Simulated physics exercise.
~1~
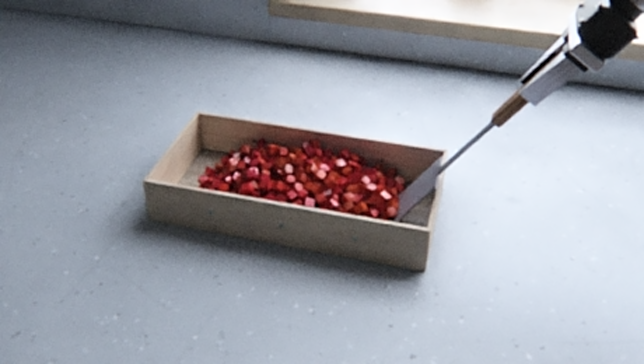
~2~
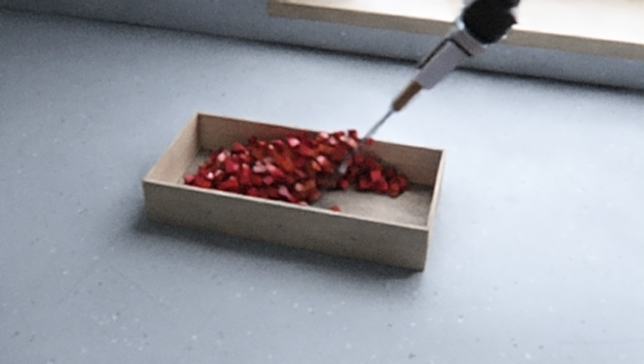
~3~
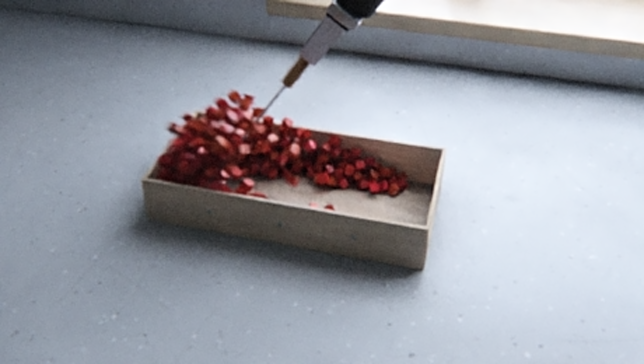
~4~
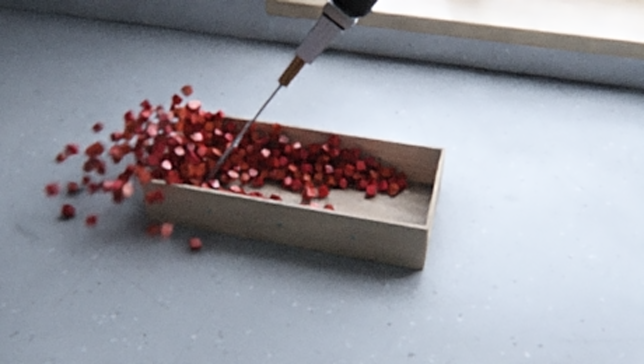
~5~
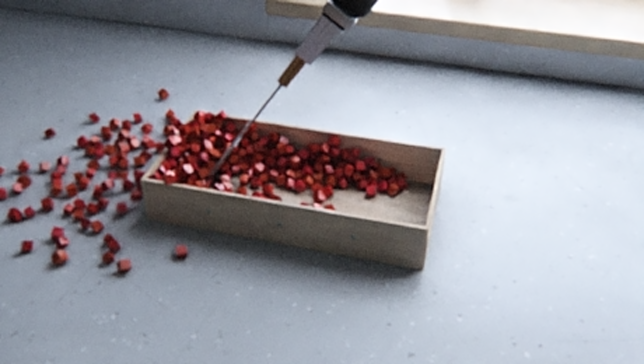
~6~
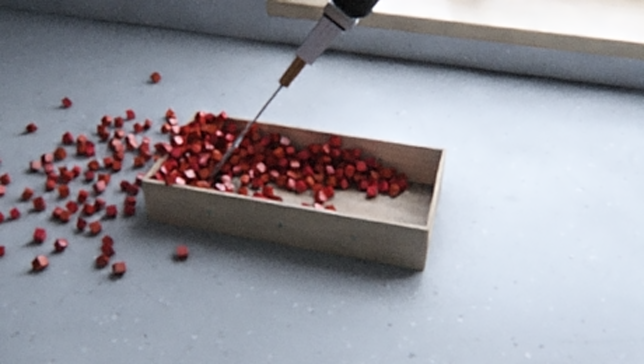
The clip opens on a shallow rectangular tin full of small red vegetable dice, set on a pale grey surface, with a spatula on a robotic arm dipped in at its right end. The spatula sweeps left through the dice, pushing them into a heap and baring part of the tin's floor. The heap rises against the left end, and many pieces spill over the edge in a spray. The spatula stops near that end while the loose dice land and scatter across the surface. At the end, most remain in the tin, with a scattered patch lying to its left.
